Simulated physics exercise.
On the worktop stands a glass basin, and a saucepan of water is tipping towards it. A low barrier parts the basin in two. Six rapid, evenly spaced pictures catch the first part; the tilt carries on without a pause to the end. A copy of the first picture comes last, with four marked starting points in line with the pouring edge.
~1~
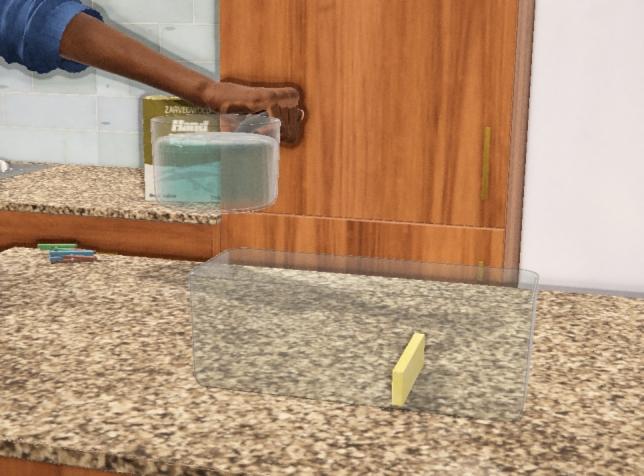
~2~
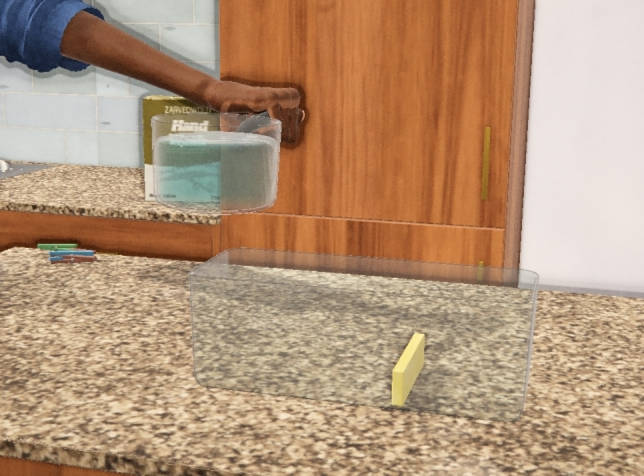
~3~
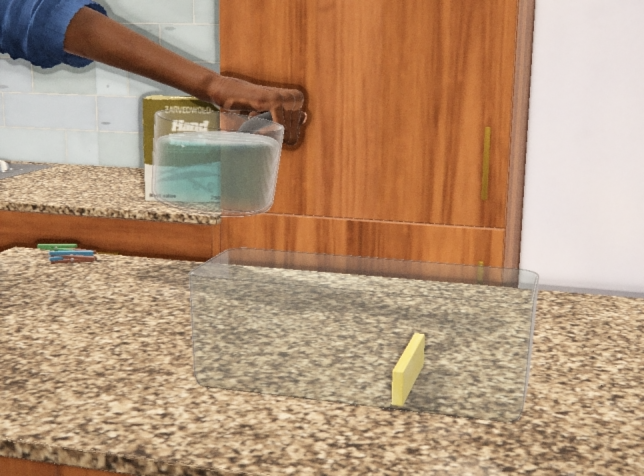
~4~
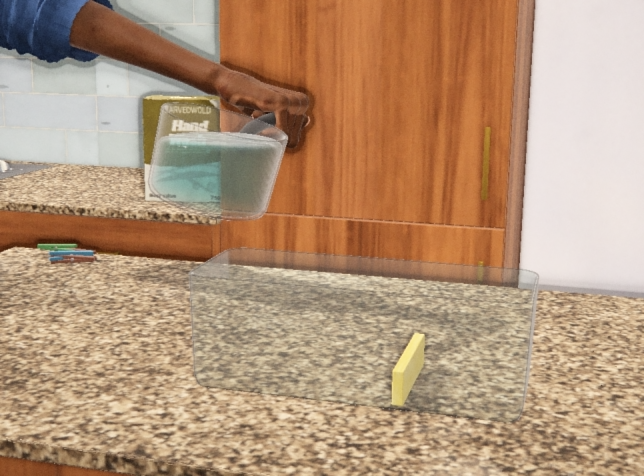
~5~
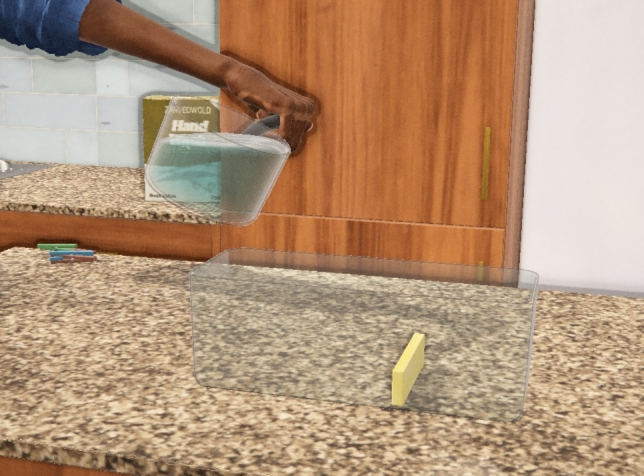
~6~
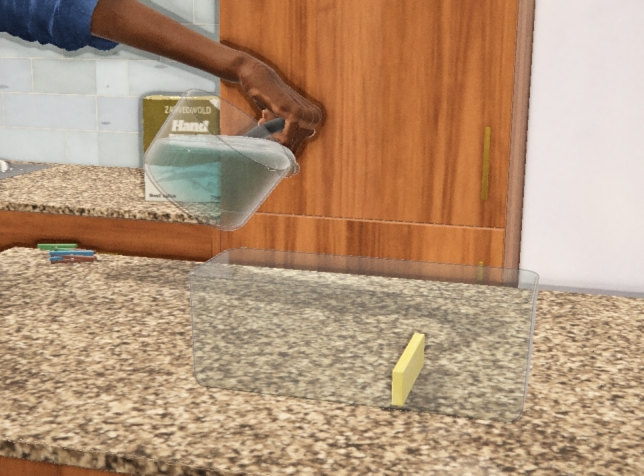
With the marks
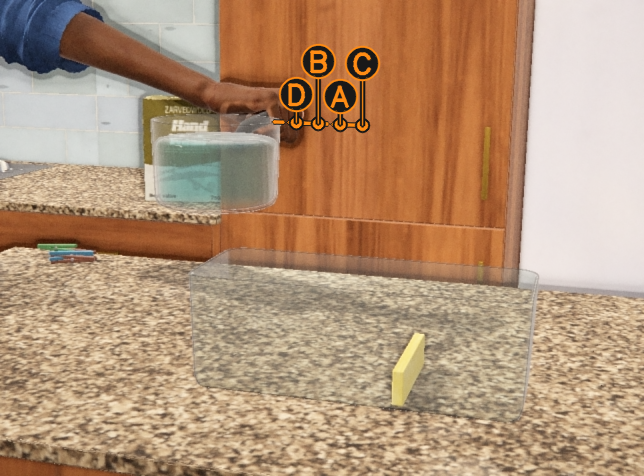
An arm in a blue sleeve held a clear pan of water above a glass basin with a low yellow barrier, then gradually tilted it to the right until water reached just over the lip.
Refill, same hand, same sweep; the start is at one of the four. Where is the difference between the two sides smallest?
Dot C.
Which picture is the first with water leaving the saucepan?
In picture 6.
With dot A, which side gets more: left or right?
The left side.
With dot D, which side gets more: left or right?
The left side.
On the marked copy, A at (340, 124); B at (318, 123); C at (362, 125); D at (296, 122).
Choosing A, about 71 % ends left of the wall and 27 % right of it.
Choosing B, about 89 % ends left of the wall and 9 % right of it.
Choosing C, about 53 % ends left of the wall and 47 % right of it.
Choosing D, about 82 % ends left of the wall and 17 % right of it.
